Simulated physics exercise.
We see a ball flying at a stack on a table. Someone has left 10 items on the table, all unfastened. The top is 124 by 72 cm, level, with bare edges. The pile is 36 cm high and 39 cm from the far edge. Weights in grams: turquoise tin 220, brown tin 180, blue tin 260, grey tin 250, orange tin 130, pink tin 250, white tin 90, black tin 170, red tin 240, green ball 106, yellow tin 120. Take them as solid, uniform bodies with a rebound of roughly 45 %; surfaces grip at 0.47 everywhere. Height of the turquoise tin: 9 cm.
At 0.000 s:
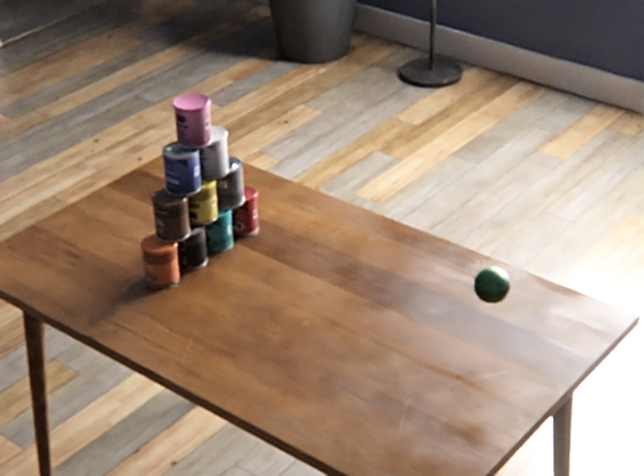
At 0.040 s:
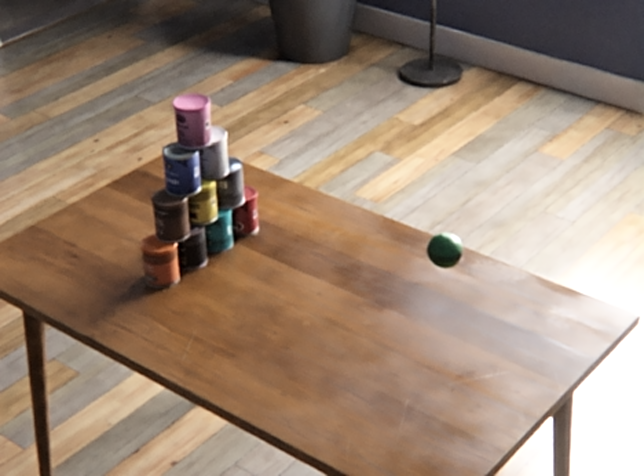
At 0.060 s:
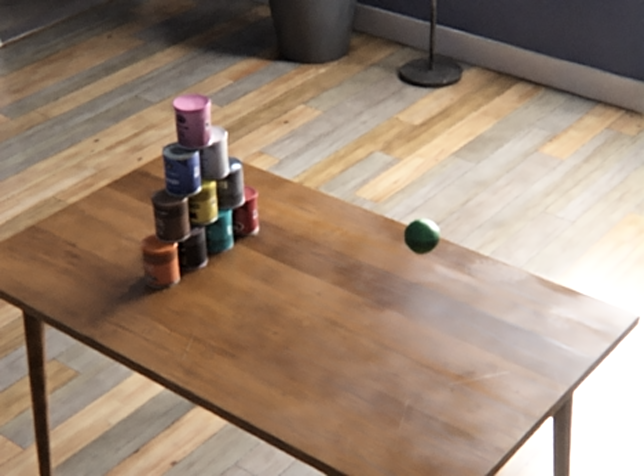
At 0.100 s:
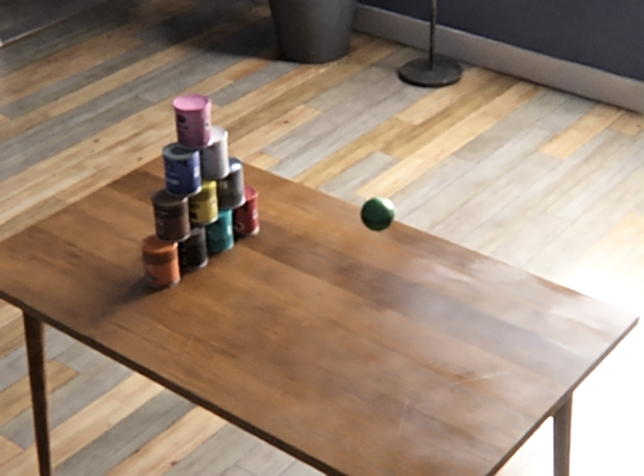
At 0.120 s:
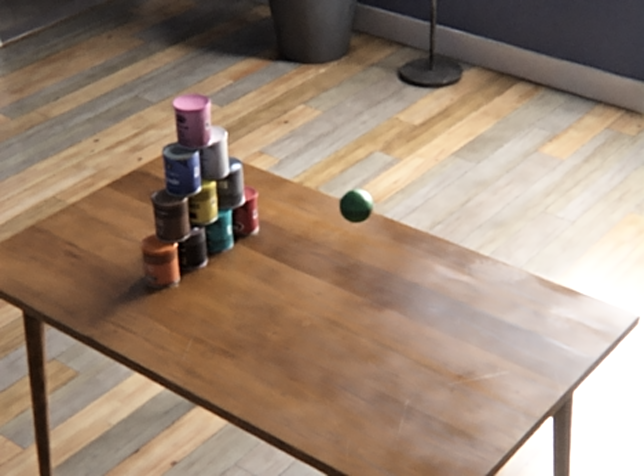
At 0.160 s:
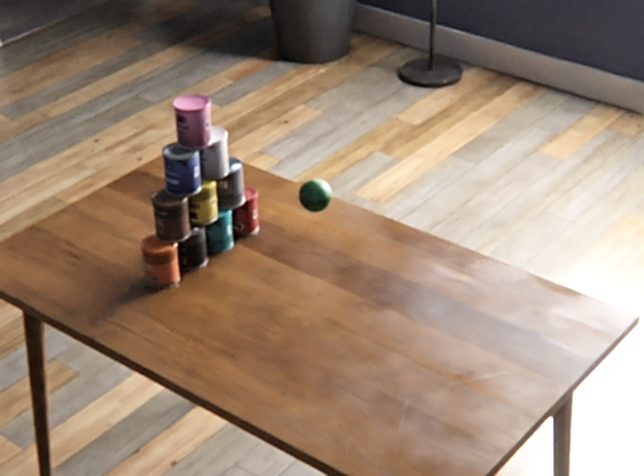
Green ball flying leftward through the air above a wooden table, drawing closer to a stacked pyramid of colourful tins.
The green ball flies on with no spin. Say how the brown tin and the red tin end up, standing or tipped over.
The brown tin stays upright and the red tin stays upright.
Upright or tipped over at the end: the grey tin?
The grey tin tips over.
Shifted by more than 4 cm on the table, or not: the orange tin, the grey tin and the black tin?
The orange tin stays put; the grey tin ends elsewhere; the black tin stays put.
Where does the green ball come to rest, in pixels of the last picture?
At about (289, 230).
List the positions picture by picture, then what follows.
In the first frame, 62 cm short of the pile; green ball (492, 285); brown tin (171, 215); red tin (241, 211).
In the second frame, 52 cm short of the pile; green ball (445, 251); grey tin (226, 183).
In the third frame, 46 cm short of the pile; green ball (422, 236); pink tin (193, 122).
In the fourth frame, 35 cm short of the pile; green ball (377, 214); black tin (189, 243).
In the fifth frame, 30 cm short of the pile; green ball (356, 206).
In the sixth frame, 19 cm short of the pile; green ball (315, 196); brown tin (171, 215); red tin (241, 211).
After 0.26 s, green ball near (253, 206); grey tin slid 3 cm.
After 0.46 s, green ball near (277, 230); grey tin leaning 49°; white tin slid 2 cm.
After 0.66 s, green ball near (287, 230); grey tin on its side; white tin slid 2 cm.
At rest (2.7 s), tipped over on the table, grey tin; the other 9 in place, give or take 4 cm. Seen from the same camera at the end, brown tin near (171, 215), red tin near (241, 211).
